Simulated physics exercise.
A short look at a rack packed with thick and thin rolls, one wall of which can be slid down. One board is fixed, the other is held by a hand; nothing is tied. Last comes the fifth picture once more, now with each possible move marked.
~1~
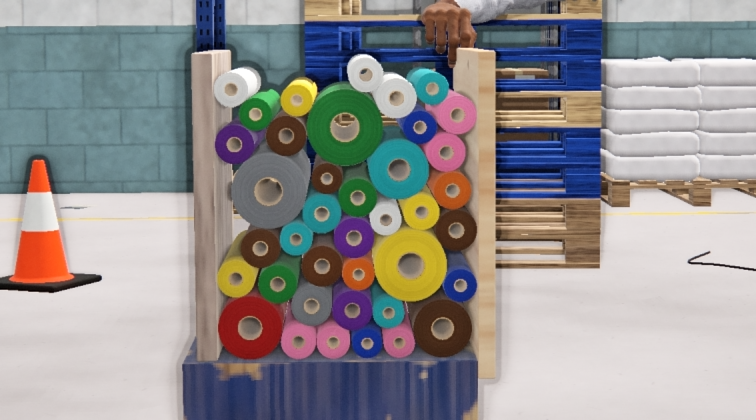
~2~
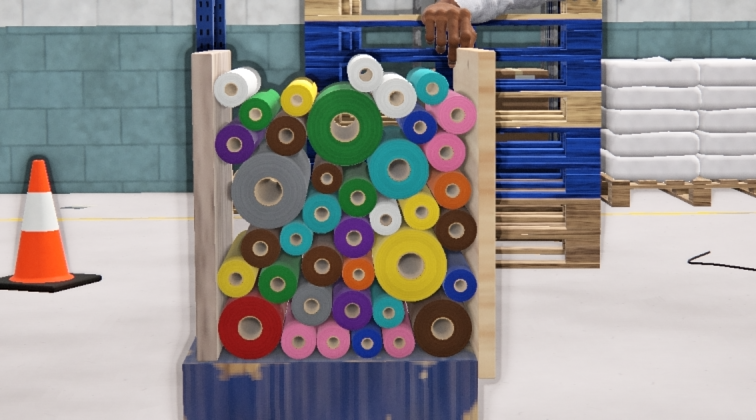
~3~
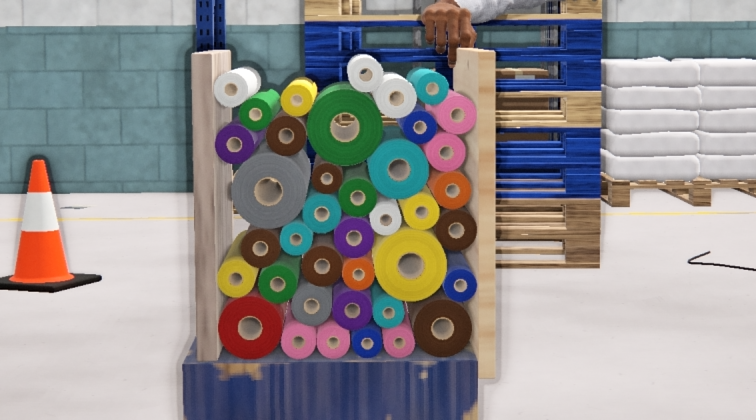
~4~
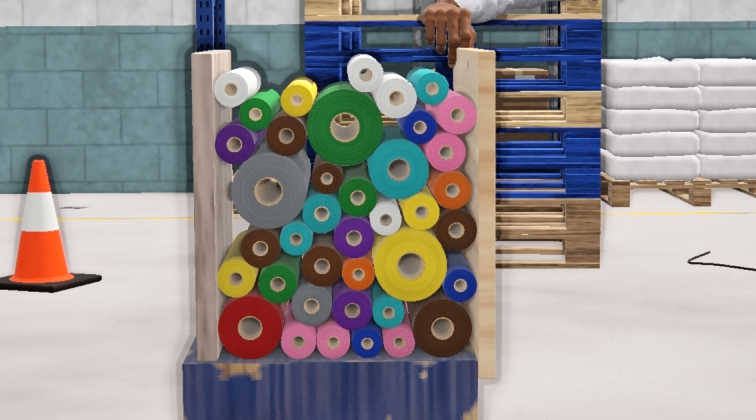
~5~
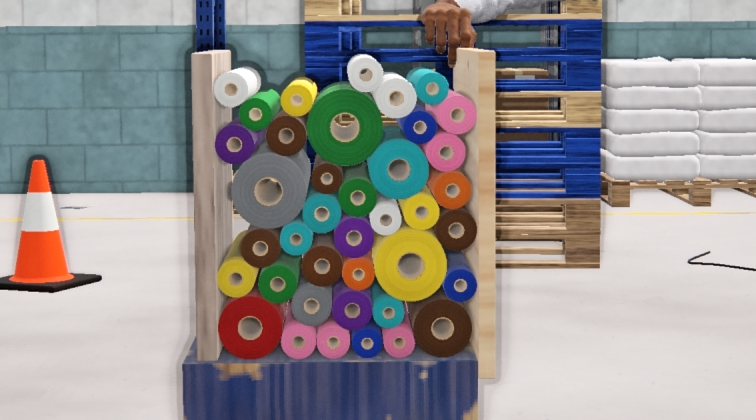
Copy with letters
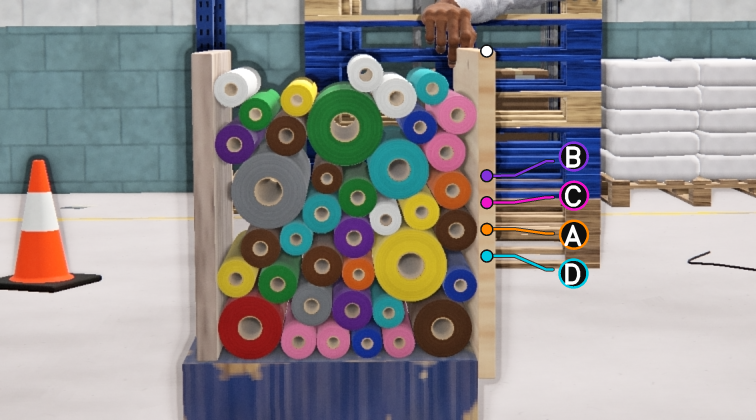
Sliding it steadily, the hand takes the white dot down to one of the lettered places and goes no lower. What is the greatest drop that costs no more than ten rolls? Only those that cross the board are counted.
No lower than D.
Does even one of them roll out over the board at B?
At B: Yes.
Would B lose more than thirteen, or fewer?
It loses fewer than thirteen.
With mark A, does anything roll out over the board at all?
At A: Yes.
On the marked copy, A at (487, 229); B at (487, 176); C at (487, 203); D at (487, 256); the white dot at (486, 51).
With D. Early on, top of the board (478, 137).
Further on, top of the board (478, 231).
At the end, top of the board (478, 255), about seven out over the board.
As for the rest, A about five out over the board; B two out over the board; C about five out over the board.
